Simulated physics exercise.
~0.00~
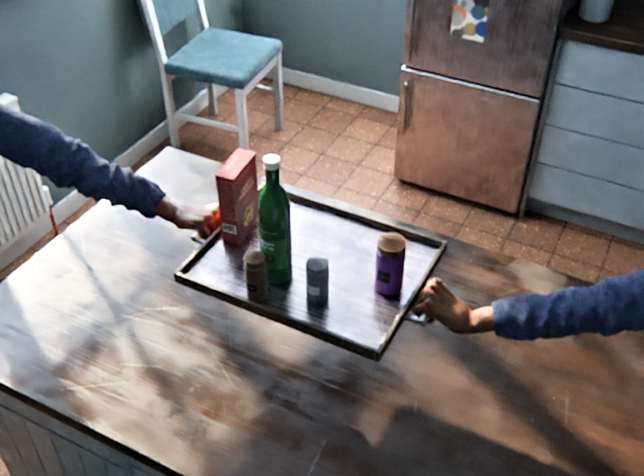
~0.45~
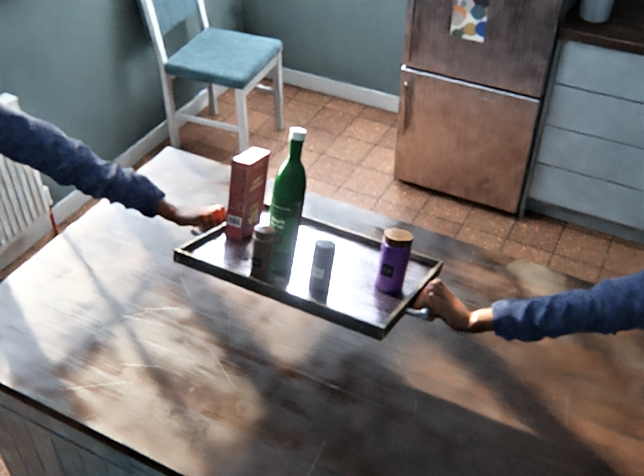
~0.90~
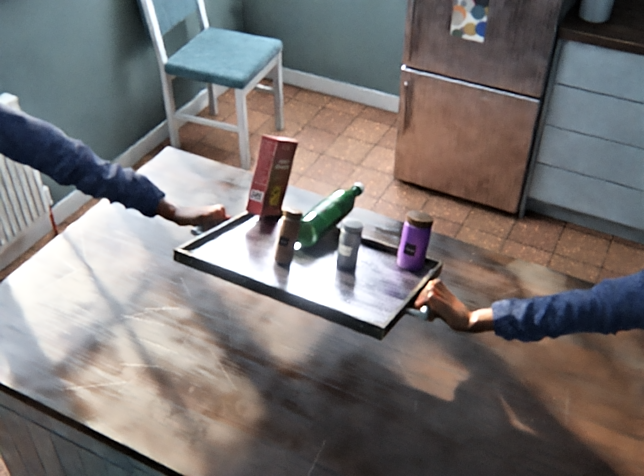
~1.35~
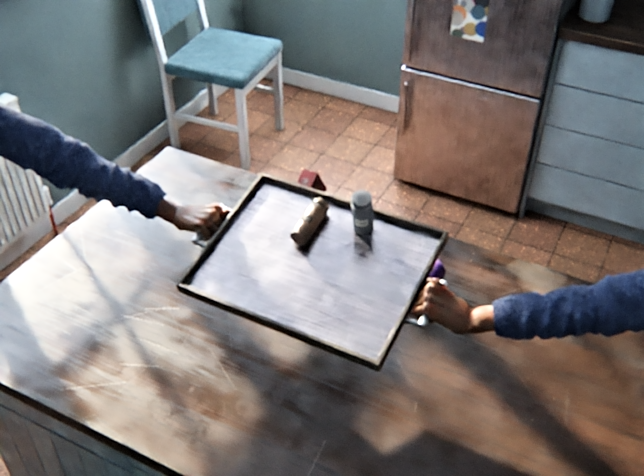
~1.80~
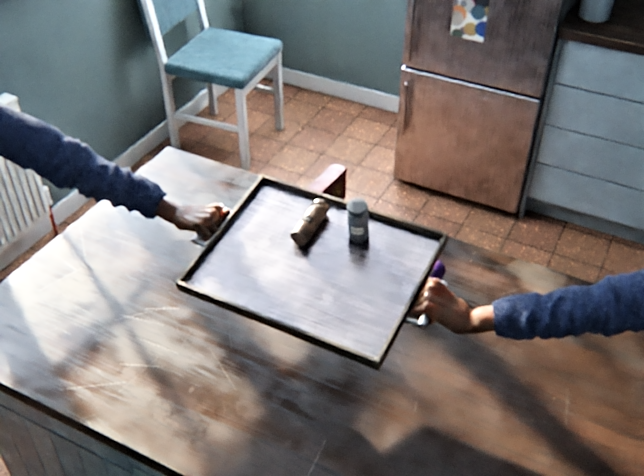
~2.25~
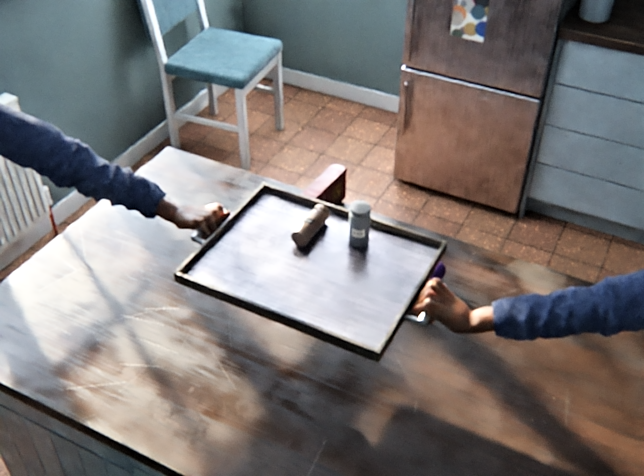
Two hands tipped a tray away from the viewer, toppling the green bottle, then levelled it; the bottle, red packet and purple jar ended up off the tray, while the brown shaker lay on its side and the grey one stood upright.
